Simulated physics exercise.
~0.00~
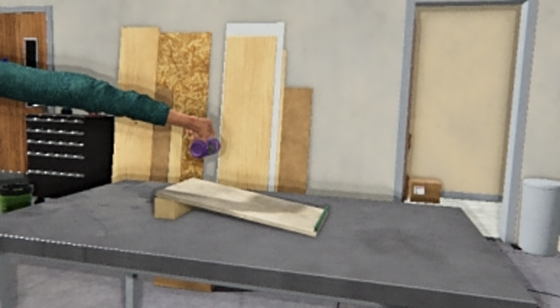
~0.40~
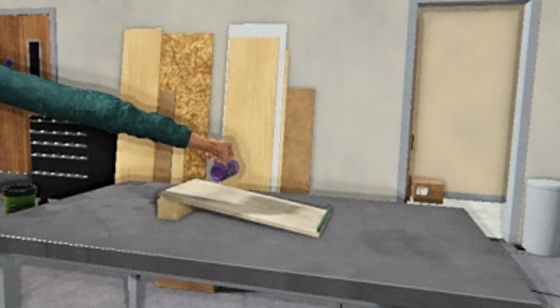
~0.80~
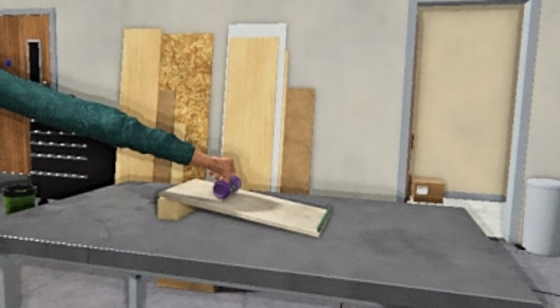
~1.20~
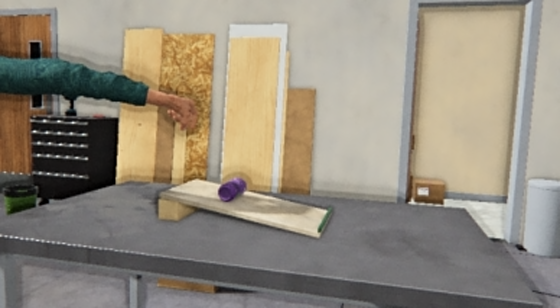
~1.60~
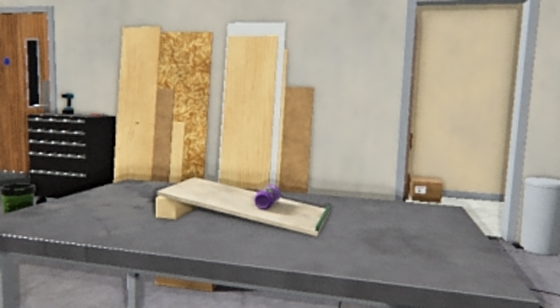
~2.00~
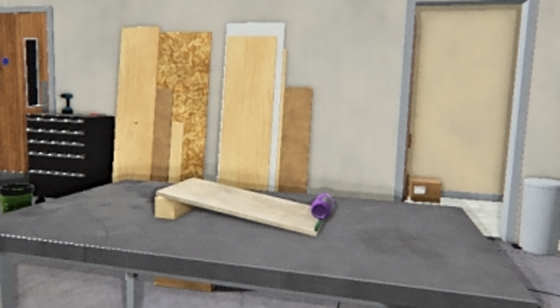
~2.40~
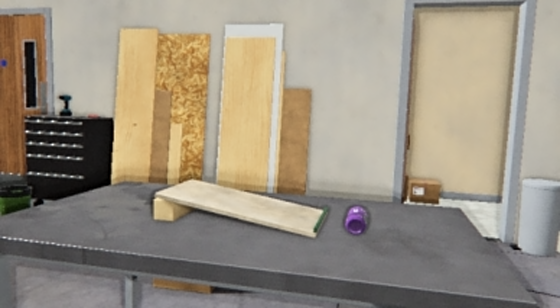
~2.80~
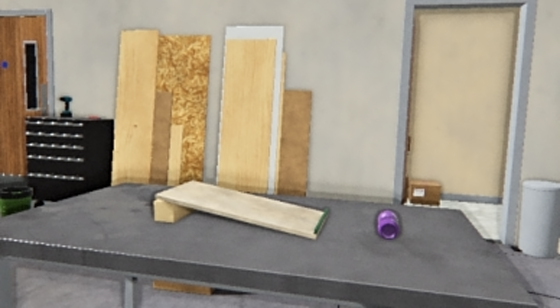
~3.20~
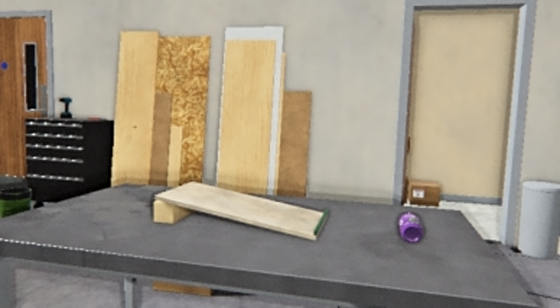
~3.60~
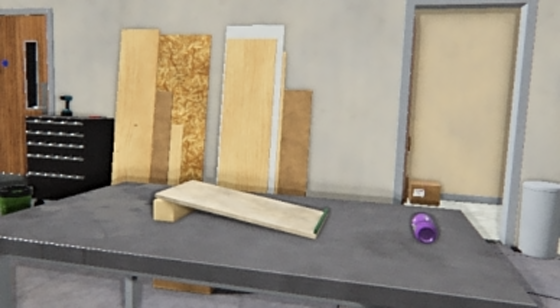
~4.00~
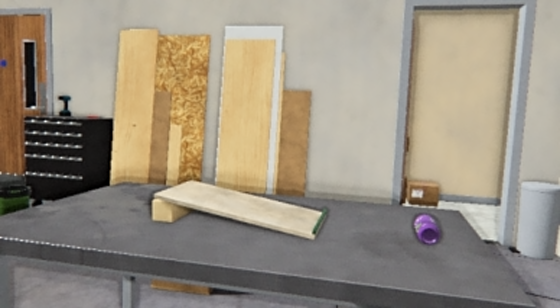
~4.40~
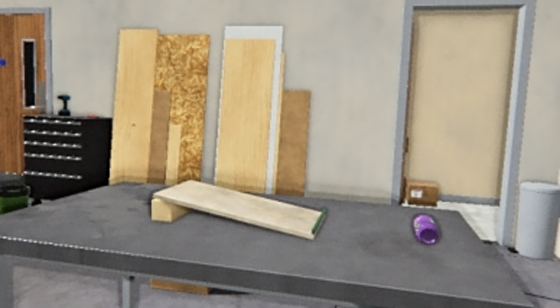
The clip opens on a gray workbench where a wooden board rests with its left end propped on a block, while an arm in a dark green sleeve holds a purple can above it. The hand lowers the can onto the board, setting it on its side. The fingers let go and the arm draws back out of view to the left. The can rolls down the slope to the right, leaves the board's lower end and carries on across the benchtop. It gradually slows and comes to rest on its side near the right of the bench, while the board stays put.
